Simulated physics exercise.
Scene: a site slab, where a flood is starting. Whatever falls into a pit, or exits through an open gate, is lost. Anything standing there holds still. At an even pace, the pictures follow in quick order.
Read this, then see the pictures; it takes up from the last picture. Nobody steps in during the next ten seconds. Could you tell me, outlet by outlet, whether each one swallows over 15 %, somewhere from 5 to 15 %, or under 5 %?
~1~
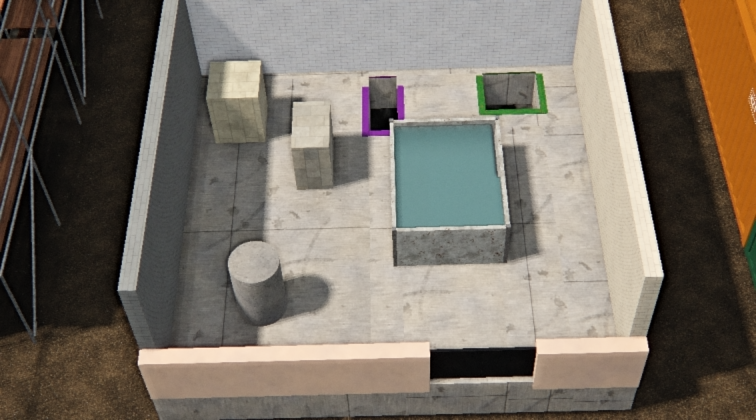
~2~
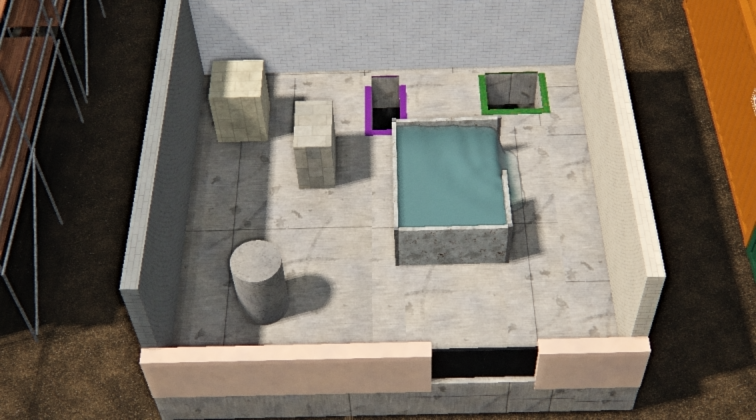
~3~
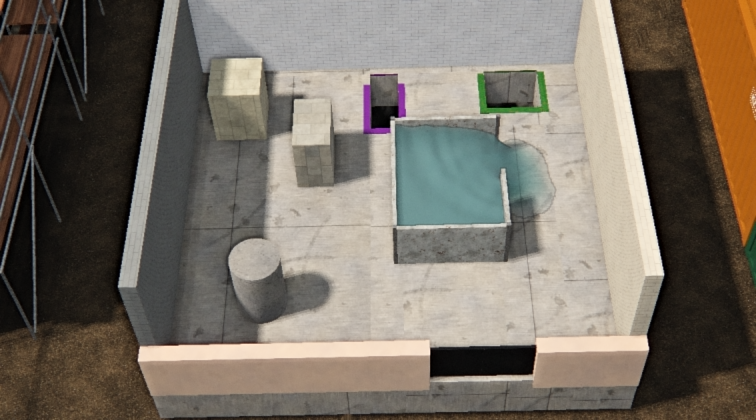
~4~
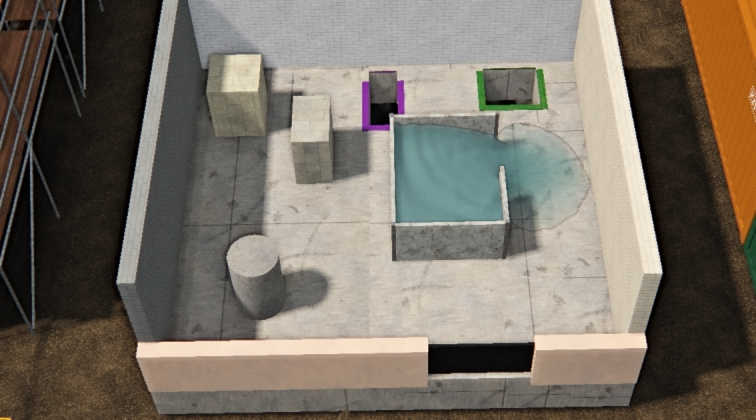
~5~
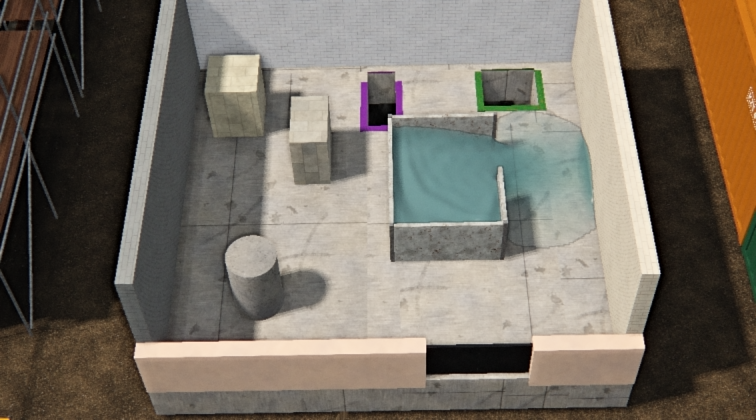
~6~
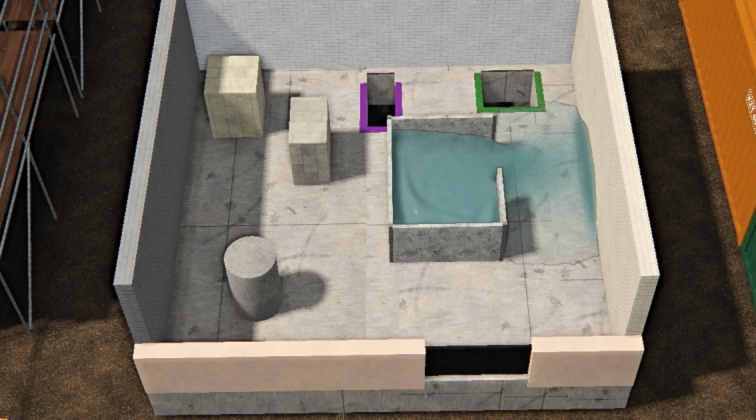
As I see it, the gate will drain shy of five per cent. The green pit will drain in excess of fifteen per cent. The purple pit will drain shy of five per cent.
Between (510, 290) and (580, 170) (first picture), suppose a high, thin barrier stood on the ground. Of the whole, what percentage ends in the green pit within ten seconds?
I'd put the green pit at roughly 65 %.
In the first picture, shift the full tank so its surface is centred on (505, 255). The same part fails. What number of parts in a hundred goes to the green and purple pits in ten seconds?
After ten seconds: Green pit 35 percent, purple pit 8 percent.
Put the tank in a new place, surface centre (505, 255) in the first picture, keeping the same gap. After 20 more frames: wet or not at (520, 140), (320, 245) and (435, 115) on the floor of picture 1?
Well, first one got wet, second one stays dry, third one got wet.
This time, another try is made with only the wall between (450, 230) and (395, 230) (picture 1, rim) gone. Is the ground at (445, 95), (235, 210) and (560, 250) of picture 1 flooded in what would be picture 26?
Note, points one to three: Unreached / reached and soaked / reached and soaked.
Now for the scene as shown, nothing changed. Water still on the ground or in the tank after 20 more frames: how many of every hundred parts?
Near 80 in a hundred.
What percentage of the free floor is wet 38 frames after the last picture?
That works out at 60 %.
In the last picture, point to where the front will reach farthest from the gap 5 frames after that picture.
The flood front should get to about (604, 353).
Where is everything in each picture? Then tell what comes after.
The first frame shows still water in the water tank at (448, 175).
In the second frame, the front is at a hidden place, out from the gap at (498, 167).
In the third frame, water pours out at (497, 168) and has run to (545, 202).
In the fourth frame, the front is at (583, 187), out from the gap at (496, 167).
In the fifth frame, the front is at (594, 223), out from the gap at (494, 168).
In the sixth frame, the front is at (597, 249), out from the gap at (493, 169).
A moment on, water covers 15 % of the floor; the gate 0 %, the green pit 1 %, the purple pit 0 %.
Next, water covers 25 % of the floor; the gate 0 %, the green pit 7 %, the purple pit 0 %.
Then, water covers 35 % of the floor; the gate 0 %, the green pit 19 %, the purple pit 1 %.
Later, water covers 60 % of the floor; the gate 0 %, the green pit 33 %, the purple pit 1 %.
In the end, water covers 75 % of the floor; the gate 0 %, the green pit 41 %, the purple pit 1 %.
